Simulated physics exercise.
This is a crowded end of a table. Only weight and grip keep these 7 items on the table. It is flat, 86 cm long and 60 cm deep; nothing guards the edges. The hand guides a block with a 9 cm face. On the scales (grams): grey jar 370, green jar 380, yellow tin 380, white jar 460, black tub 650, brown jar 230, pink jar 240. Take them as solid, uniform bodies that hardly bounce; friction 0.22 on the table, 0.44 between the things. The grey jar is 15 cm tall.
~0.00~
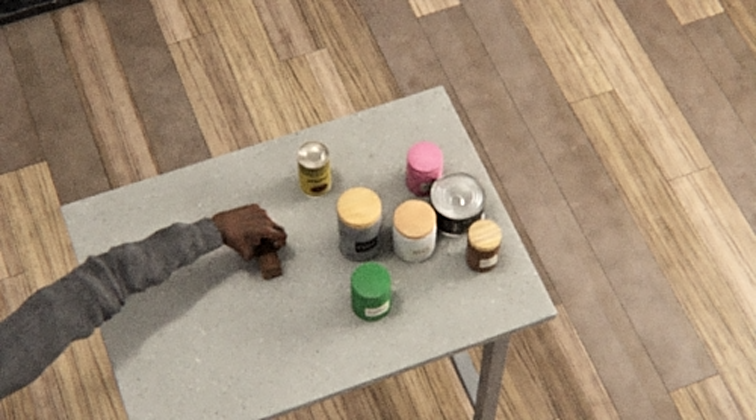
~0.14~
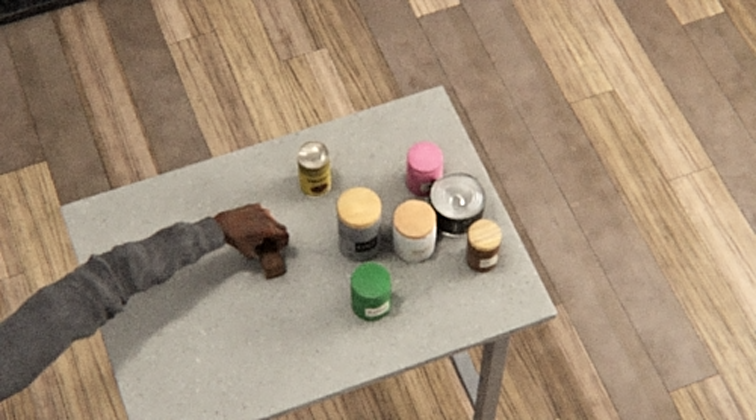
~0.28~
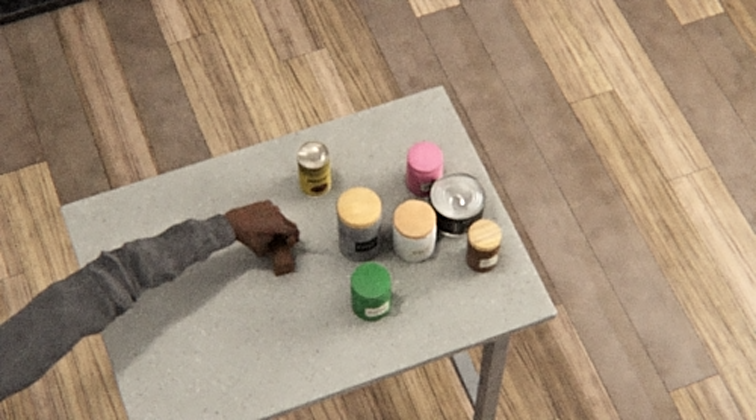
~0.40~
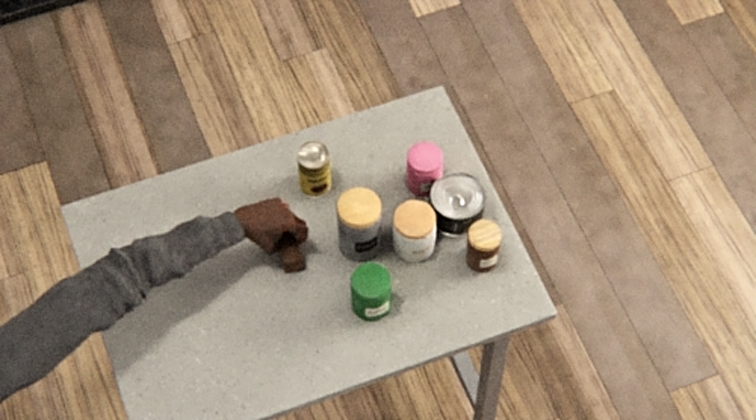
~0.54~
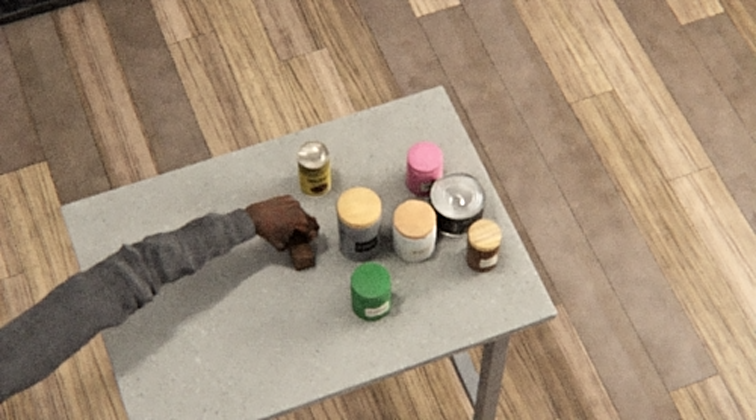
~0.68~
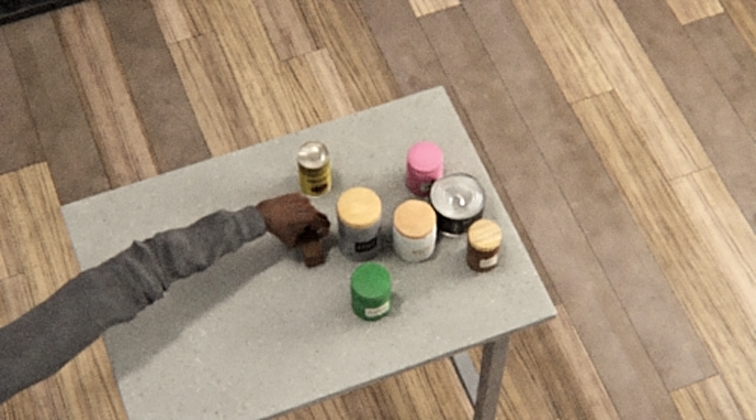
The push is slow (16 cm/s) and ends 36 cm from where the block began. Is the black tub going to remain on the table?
The black tub goes over the edge.
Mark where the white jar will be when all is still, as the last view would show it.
Around (451, 239).
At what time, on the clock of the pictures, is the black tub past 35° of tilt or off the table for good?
At about 2.2 s.
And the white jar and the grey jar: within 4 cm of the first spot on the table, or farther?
The white jar ends elsewhere; the grey jar ends elsewhere.
By 1.38 s, pusher on by 20 cm; grey jar 8 cm from its spot; white jar 4 cm from its spot.
By 1.98 s, pusher on by 30 cm; black tub 6 cm from its spot near (483, 195); grey jar 17 cm from its spot; white jar 8 cm from its spot.
By 2.48 s, pusher on by 36 cm; black tub now off the table; grey jar 23 cm from its spot; white jar 8 cm from its spot.
By 2.68 s, pusher on by 36 cm; grey jar 23 cm from its spot; white jar 8 cm from its spot.
When it is over (2.9 s), off the table, black tub; not toppled but over 4 cm from the start, grey jar and white jar; the other 4 within 4 cm of the start.
